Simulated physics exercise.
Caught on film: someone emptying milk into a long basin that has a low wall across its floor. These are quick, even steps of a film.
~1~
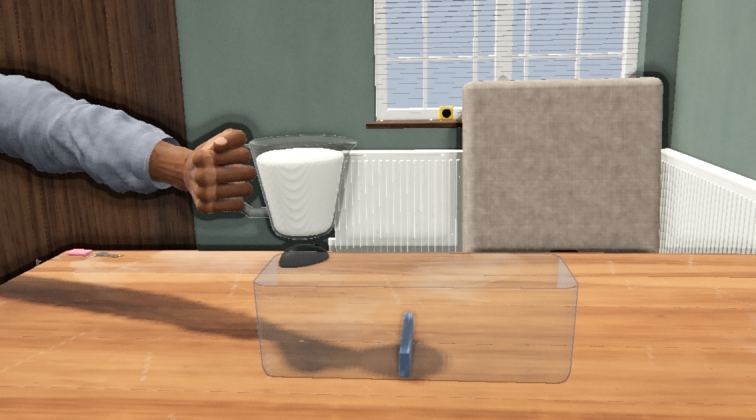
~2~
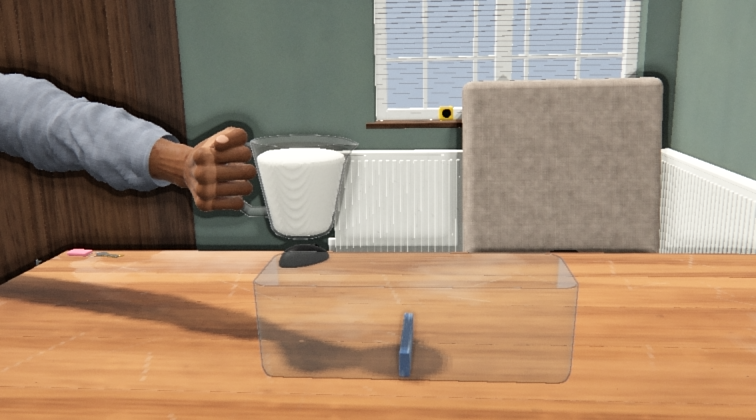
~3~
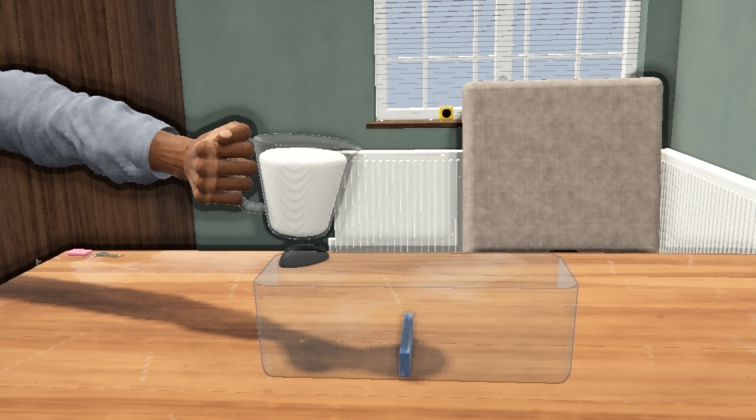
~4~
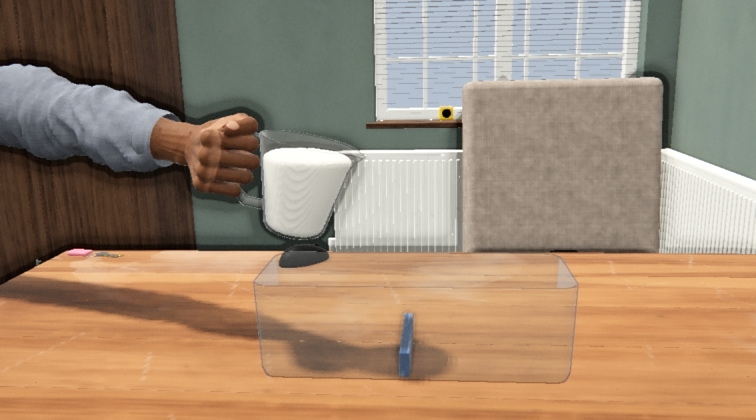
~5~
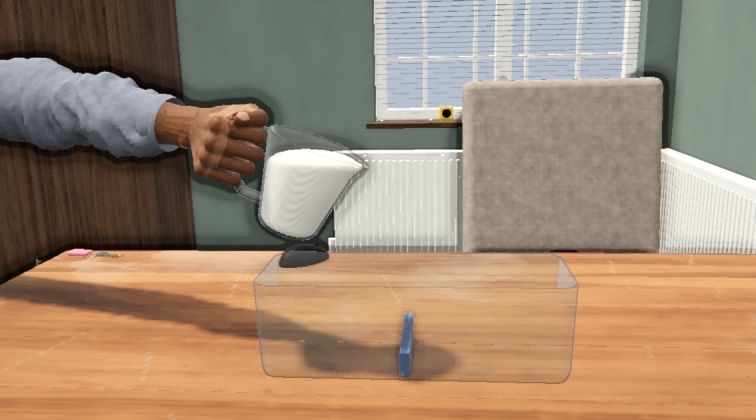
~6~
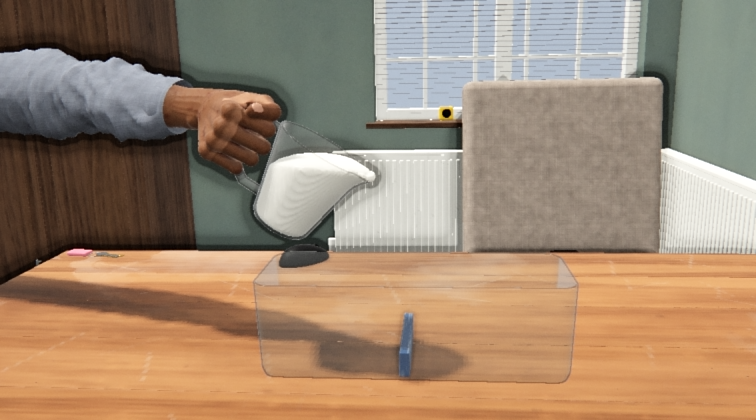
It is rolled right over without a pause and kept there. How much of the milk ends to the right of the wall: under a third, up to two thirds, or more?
The share right of the wall is from a third to two thirds.
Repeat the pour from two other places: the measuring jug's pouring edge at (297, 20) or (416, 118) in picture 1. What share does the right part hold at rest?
About 15 and 90 per cent.
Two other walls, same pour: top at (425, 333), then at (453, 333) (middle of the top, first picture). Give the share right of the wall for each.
The first gives 20 %, the second 15 %.
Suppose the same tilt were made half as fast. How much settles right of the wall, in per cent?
Some 60 per cent.
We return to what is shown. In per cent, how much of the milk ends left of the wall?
Close to 55 per cent.
A moment on, the measuring jug is tipped on its side and 41 per cent is still to pour, 12 is left of the wall and 27 right of it.
Next, the measuring jug is tipped right over and 4 per cent is still to pour, 54 is left of the wall and 39 right of it.
Then the measuring jug is tipped right over and 0 per cent is still to pour, 59 is left of the wall and 41 right of it.
Later the measuring jug is tipped right over and 0 per cent is still to pour, 58 is left of the wall and 41 right of it.
At rest 57 per cent lies left of the wall, 42 right of it and 1 outside.
